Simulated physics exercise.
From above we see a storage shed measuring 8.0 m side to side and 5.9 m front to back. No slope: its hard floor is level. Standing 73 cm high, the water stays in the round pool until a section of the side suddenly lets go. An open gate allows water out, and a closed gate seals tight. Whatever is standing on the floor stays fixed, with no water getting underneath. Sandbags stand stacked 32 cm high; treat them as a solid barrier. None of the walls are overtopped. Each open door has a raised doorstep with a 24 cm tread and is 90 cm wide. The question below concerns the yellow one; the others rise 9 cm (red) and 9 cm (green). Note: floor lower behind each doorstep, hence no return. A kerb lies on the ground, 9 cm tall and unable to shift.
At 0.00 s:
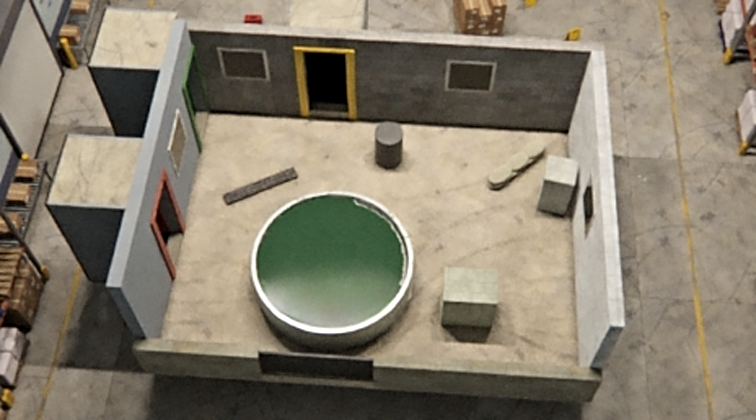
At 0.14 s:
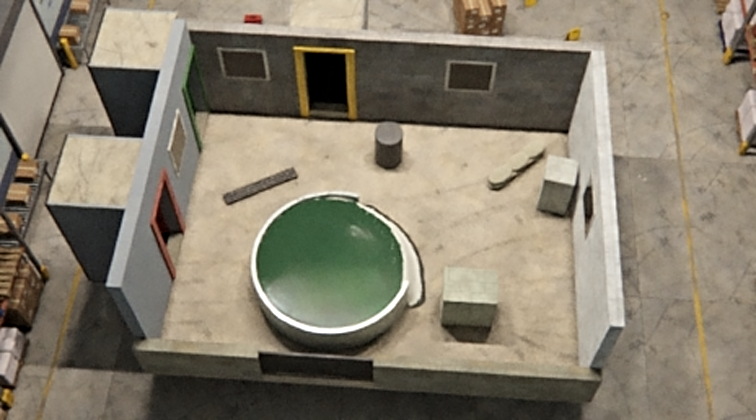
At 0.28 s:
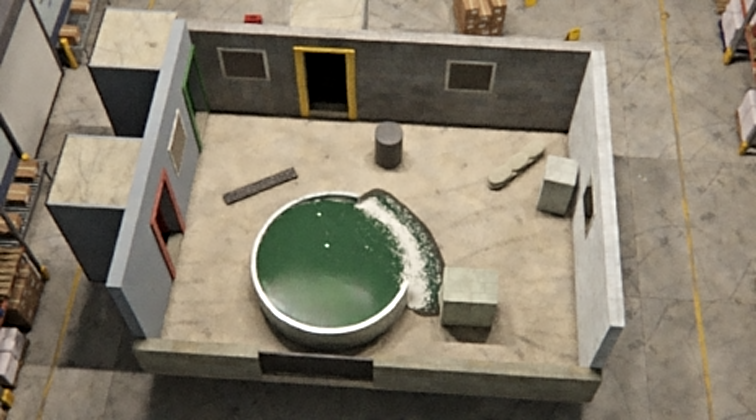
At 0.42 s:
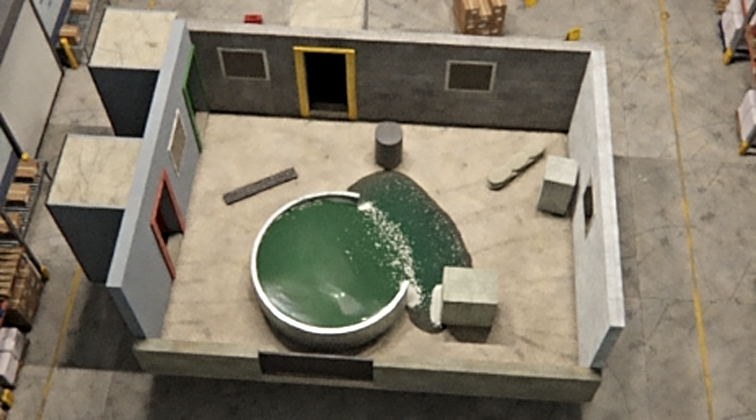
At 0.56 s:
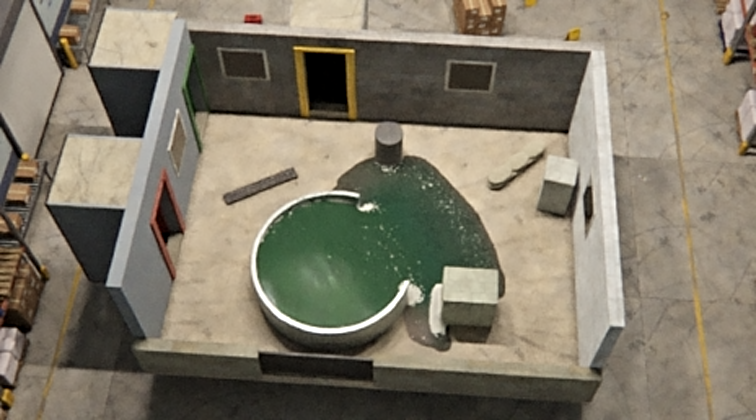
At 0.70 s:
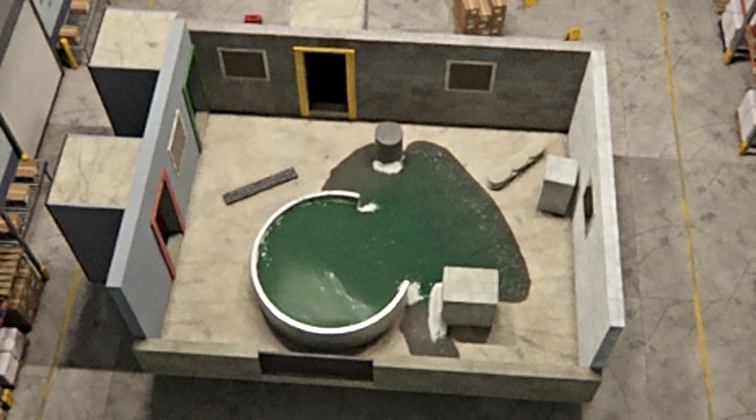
In a roofless shed, green water pours from a round pool's right side and spreads around blocks.
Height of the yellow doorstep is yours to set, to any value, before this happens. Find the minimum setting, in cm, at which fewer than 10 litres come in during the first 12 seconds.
The minimum is about 6 cm.
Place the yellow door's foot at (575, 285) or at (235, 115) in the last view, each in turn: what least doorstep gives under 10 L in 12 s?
In turn: About 29 cm, about 12.0 cm.
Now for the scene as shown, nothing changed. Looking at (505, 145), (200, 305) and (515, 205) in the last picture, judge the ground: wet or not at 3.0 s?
So, in order, I'd say got wet, then stayed dry, then got wet.
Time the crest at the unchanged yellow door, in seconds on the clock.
The level tops out around 12.0 s.
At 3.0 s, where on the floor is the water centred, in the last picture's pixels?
Centre estimate: (442, 236) px, approximately.
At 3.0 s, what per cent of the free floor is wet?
About 55 per cent.
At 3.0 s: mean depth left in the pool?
Roughly 25 cm.
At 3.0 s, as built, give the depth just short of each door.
Depths, in cm - yellow: 2, red: 0, green: 0.
After 1.4 s water covers 45 % of the floor, deepest (35 cm) near (534, 195); it has not reached the yellow door.
After 3.0 s water covers 55 % of the floor, deepest (52 cm) near (525, 133); 2 cm at the yellow door, 0 litres in over its 19 cm doorstep.
After 12.0 s water covers 100 % of the floor, deepest (17 cm) near (158, 355); 10 cm at the yellow door, 0 litres in over its 19 cm doorstep.
At the yellow door as built, the water arrived by 1.5 s and peaked near 10 cm at 12.0 s.
With a doorstep of 5.5 cm, 16 litres would have come in within the 12 s; with 7.5 cm, 3 litres. So under 10 litres takes about 6 cm.
